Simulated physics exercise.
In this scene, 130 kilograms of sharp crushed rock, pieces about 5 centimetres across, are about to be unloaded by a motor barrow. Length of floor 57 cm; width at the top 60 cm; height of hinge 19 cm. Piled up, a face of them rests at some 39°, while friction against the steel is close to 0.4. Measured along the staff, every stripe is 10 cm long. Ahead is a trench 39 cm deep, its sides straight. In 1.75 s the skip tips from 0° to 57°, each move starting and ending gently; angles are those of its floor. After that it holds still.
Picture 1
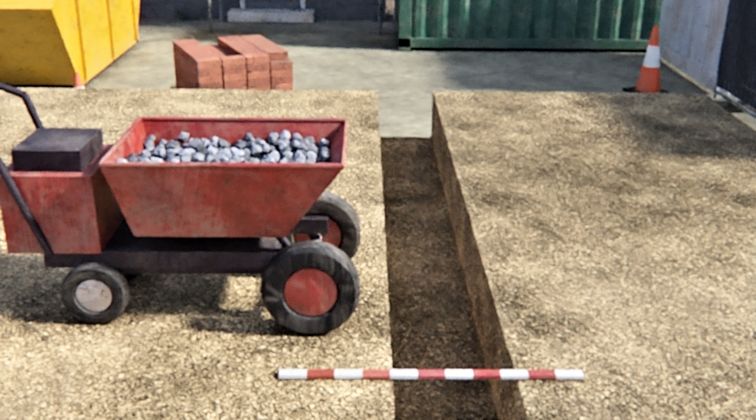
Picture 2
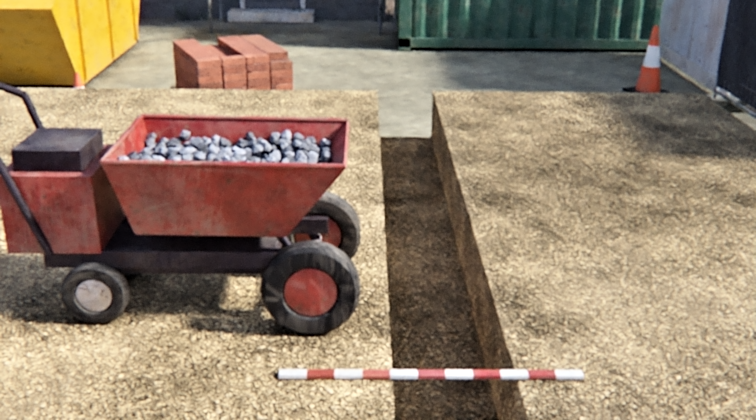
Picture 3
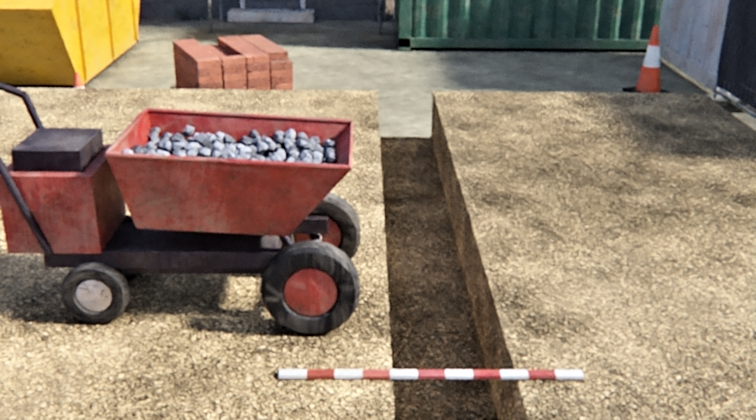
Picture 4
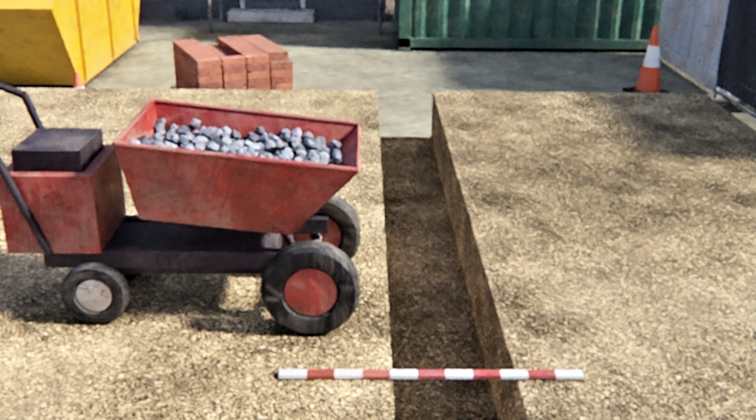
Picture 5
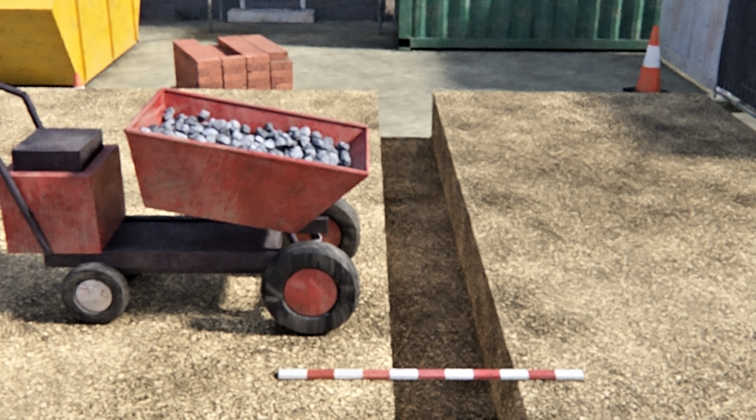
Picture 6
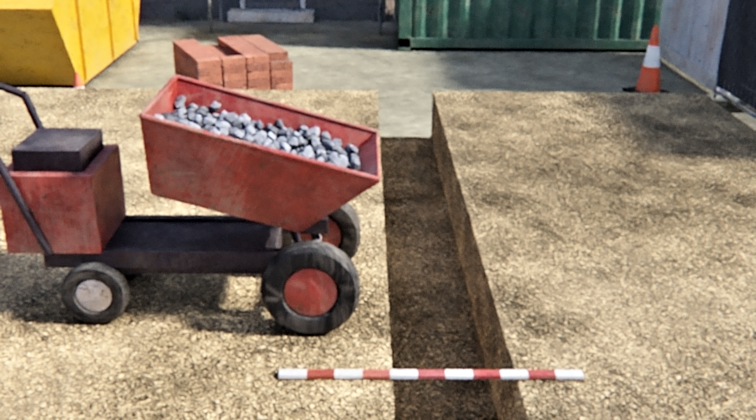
A red skip of grey stones on a motor barrow gradually tilts toward the right.
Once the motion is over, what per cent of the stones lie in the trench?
18 %.
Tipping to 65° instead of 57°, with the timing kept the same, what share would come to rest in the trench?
Some 45% would finish there.
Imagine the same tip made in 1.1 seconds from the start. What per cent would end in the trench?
Around 20 per cent would end in the trench.
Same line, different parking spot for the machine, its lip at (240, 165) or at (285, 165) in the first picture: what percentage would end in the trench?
10 % and 20 %.
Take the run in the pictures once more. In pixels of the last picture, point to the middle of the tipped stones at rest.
The middle should be near (467, 378).
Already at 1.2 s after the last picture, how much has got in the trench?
About 0%.
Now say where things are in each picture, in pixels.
The first frame shows lip at (343, 166), floor tilted 0°, highest stones at (257, 145).
In the second frame, the skip is at 1°, its lip at (345, 167); the top of the load is at (259, 144).
The third frame shows lip at (350, 168), floor tilted 3°, highest stones at (239, 142).
The fourth frame shows lip at (358, 171), floor tilted 6°, highest stones at (212, 132).
The fifth frame shows lip at (368, 175), floor tilted 11°, highest stones at (191, 122).
In the sixth frame, the skip is at 16°, its lip at (379, 180); the top of the load is at (194, 112).
Then, 0.7 s after the last picture the floor is at 48°, 100 % in the skip; the foremost stones are at (408, 204).
Then, 1.2 s after the last picture the floor is at 57°, 98 % in the skip, 2 % in the trench; the foremost stones are at (462, 280).
Then, 1.6 s after the last picture the floor is at 57°, 93 % in the skip, 7 % in the trench; the foremost stones are at (487, 367).
Then, 3.6 s after the last picture the floor is at 57°, 81 % in the skip, 18 % in the trench, 1 % past the trench; the foremost stones are at (544, 307).
